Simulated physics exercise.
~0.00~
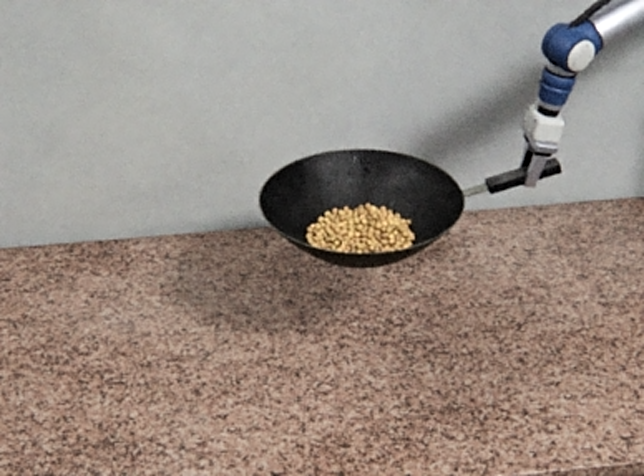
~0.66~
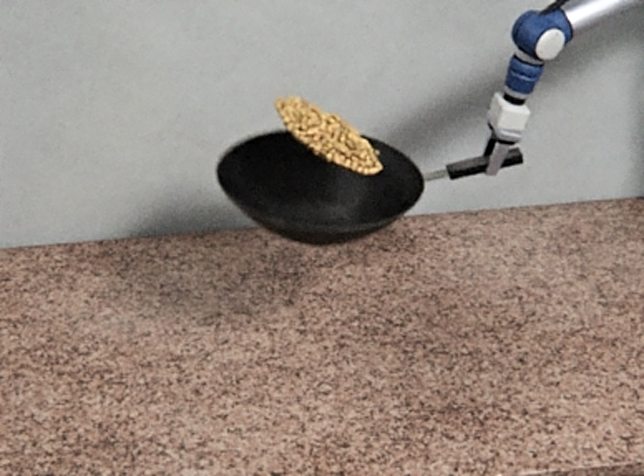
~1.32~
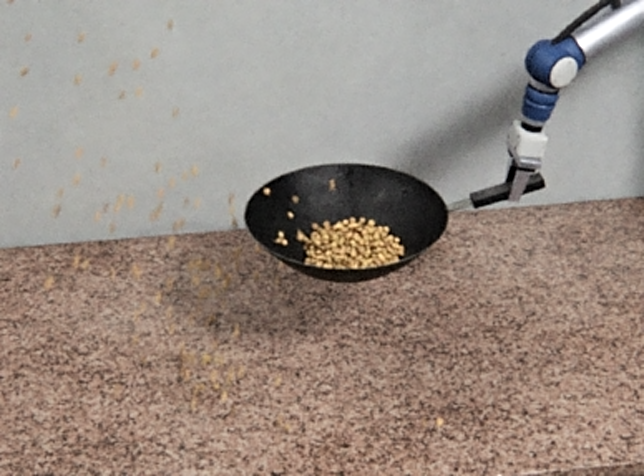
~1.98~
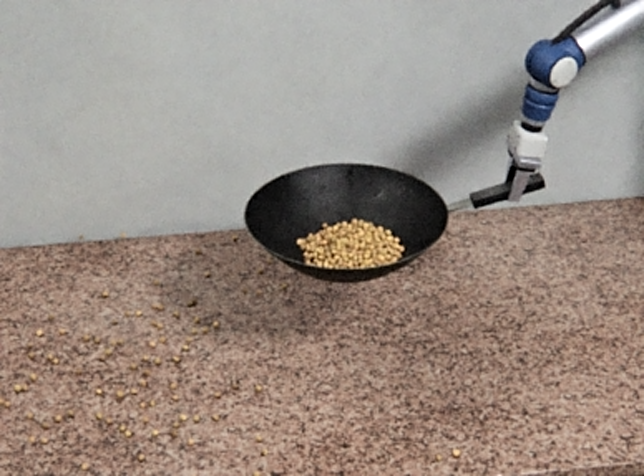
A robot arm with blue joints reaches in from the upper right, gripping the handle of a black wok that holds a heap of tan chickpeas. The wok hangs above a speckled reddish-brown countertop against a plain grey wall, seen from slightly above by a still camera. The arm moves the wok left and a little up, and the chickpeas rise together above the pan in a slanted clump. The wok then shifts back right and down, catching most of them while others scatter through the air to the left. Finally the wok hangs still and level with most chickpeas inside, and the strays lie strewn over the counter, mainly at left.
